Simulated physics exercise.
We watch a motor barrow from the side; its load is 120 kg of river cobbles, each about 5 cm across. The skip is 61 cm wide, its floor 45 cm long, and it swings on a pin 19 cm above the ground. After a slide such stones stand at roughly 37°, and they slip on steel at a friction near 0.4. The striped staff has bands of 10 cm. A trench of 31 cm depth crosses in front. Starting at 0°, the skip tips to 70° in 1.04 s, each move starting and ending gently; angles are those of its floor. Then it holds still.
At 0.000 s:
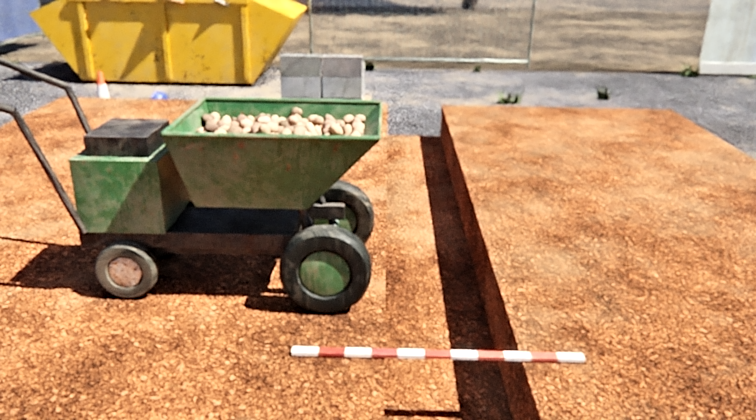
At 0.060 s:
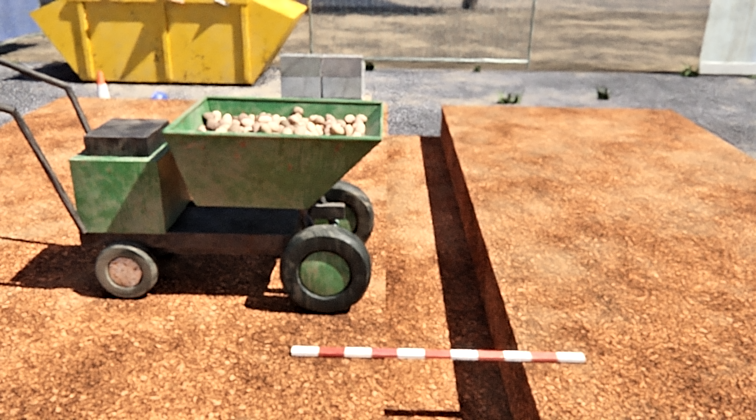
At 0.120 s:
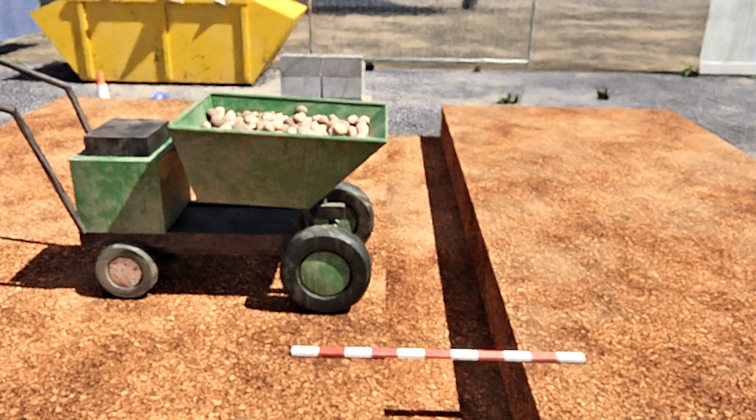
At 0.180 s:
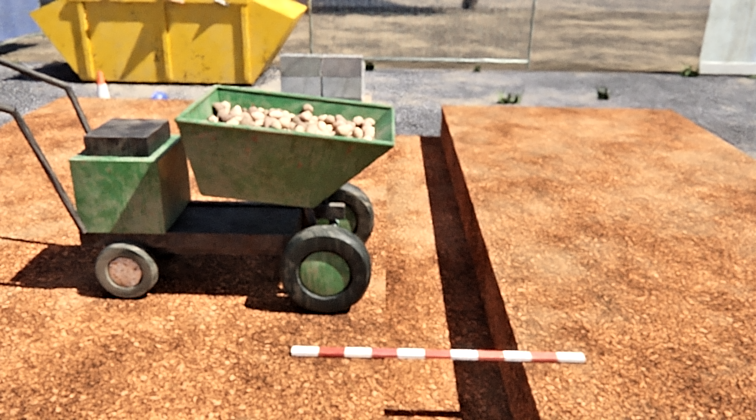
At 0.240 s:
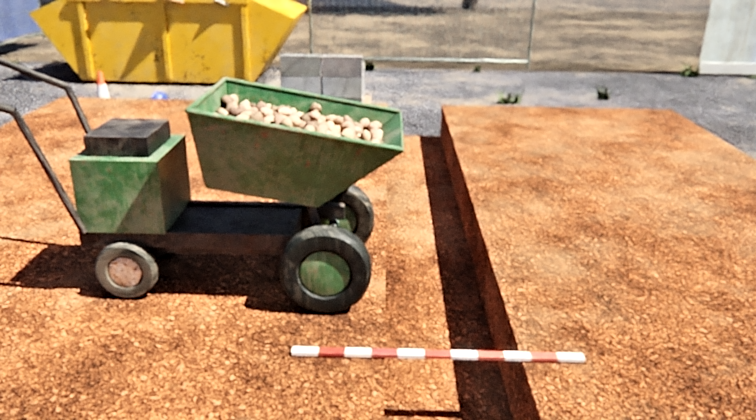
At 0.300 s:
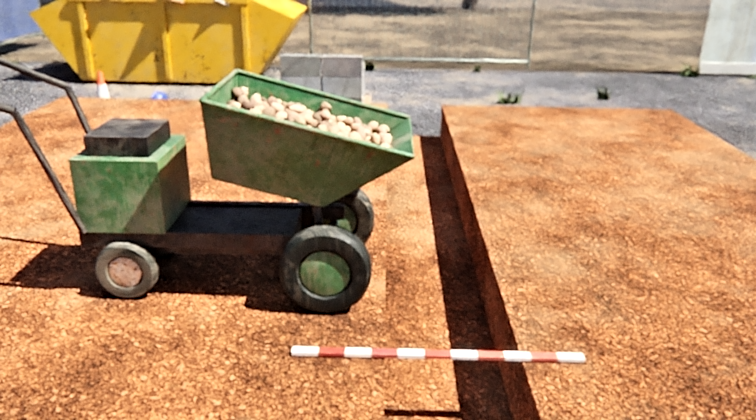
The green skip of a motor barrow tilts gradually to the right, carrying its rounded stones.
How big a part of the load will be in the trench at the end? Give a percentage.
About 45 per cent.
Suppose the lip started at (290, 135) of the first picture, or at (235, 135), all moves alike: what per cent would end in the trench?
First some 100, then 85 per cent.
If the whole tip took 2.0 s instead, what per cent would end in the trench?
In that case some 55 per cent.
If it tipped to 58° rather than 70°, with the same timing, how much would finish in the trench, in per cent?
In that case some 50 per cent.
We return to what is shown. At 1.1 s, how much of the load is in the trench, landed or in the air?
About 10 per cent by then.
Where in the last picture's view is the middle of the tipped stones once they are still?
Near (513, 280).
After 0.8 s the floor is at 59°; 100 % in the skip; the foremost stones are at (467, 225).
After 1.1 s the floor is at 70°; 62 % in the skip, 10 % in the trench, 28 % past the trench; the foremost stones are at (563, 282).
After 1.5 s the floor is at 70°; 23 % in the skip, 25 % in the trench, 52 % past the trench; the foremost stones are at (674, 274).
After 3.4 s the floor is at 70°; 0 % in the skip, 45 % in the trench, 55 % past the trench; the foremost stones are past the picture's edge.
